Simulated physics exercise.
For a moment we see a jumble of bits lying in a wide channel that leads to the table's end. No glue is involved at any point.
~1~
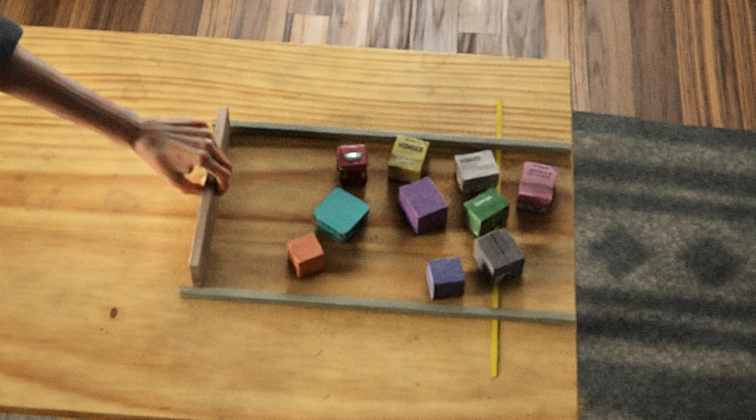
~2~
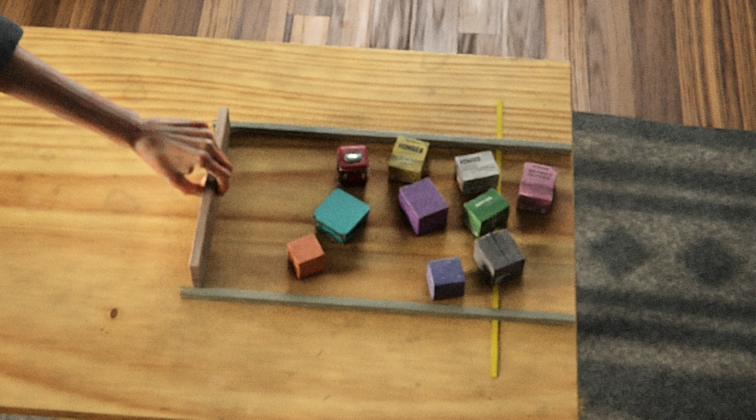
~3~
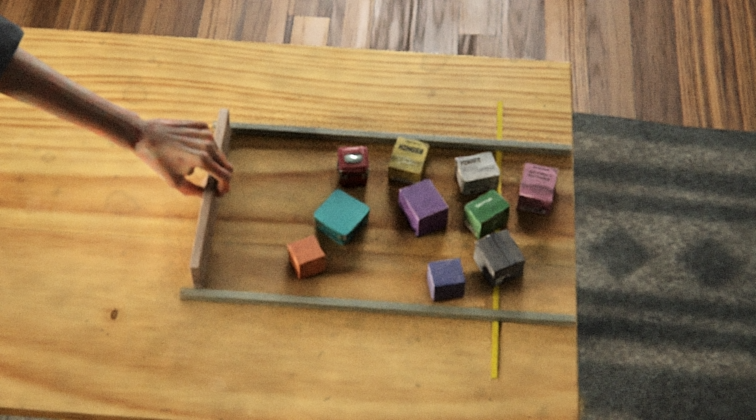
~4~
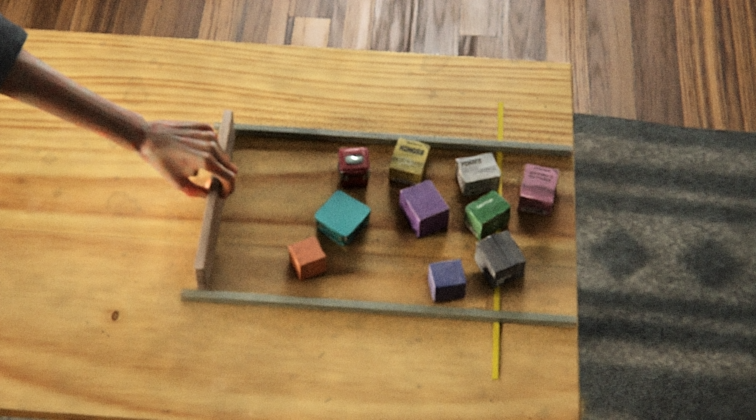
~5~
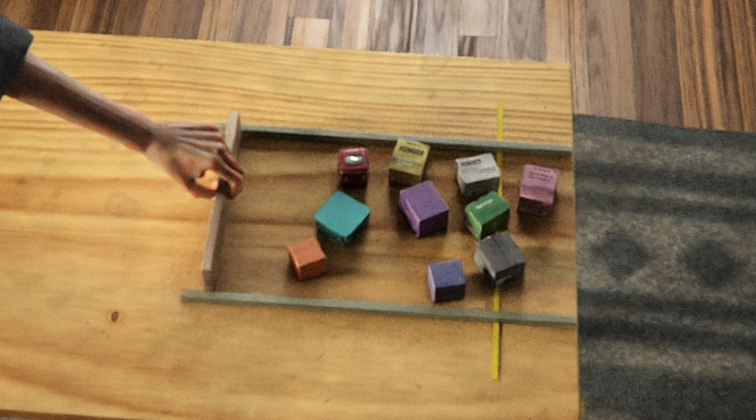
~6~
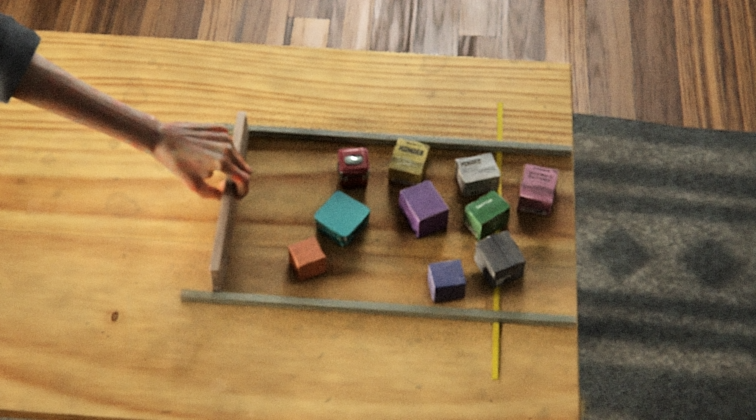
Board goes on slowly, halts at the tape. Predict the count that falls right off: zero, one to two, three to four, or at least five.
I predict the table will shed three or four pieces.
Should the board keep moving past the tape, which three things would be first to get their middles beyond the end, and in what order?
Order, earliest first: Pink box, green box, white box.
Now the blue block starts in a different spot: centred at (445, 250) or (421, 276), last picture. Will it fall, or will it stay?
One after the other: It keeps its spot; it keeps its spot.
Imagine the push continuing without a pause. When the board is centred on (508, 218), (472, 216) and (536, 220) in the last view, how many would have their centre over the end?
The numbers past the end are 3, 1 and 7.
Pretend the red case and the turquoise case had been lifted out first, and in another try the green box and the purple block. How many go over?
1, then 2.
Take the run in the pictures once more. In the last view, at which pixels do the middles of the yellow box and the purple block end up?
First object: (545, 168); second object: (557, 214).
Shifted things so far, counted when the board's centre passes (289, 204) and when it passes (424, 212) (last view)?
Counting first: 0, next 9.
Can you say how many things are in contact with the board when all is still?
Number: 3.
Early on, none off yet; pink box at rest near (538, 190); grey box at rest near (500, 259); green box at rest near (487, 215).
A while later, none off yet; pink box at rest near (540, 190); grey box at rest near (500, 259); green box travelled about its own width near (515, 218).
Finally, the number that fall off is three or four; lost, white box, green box and pink box.
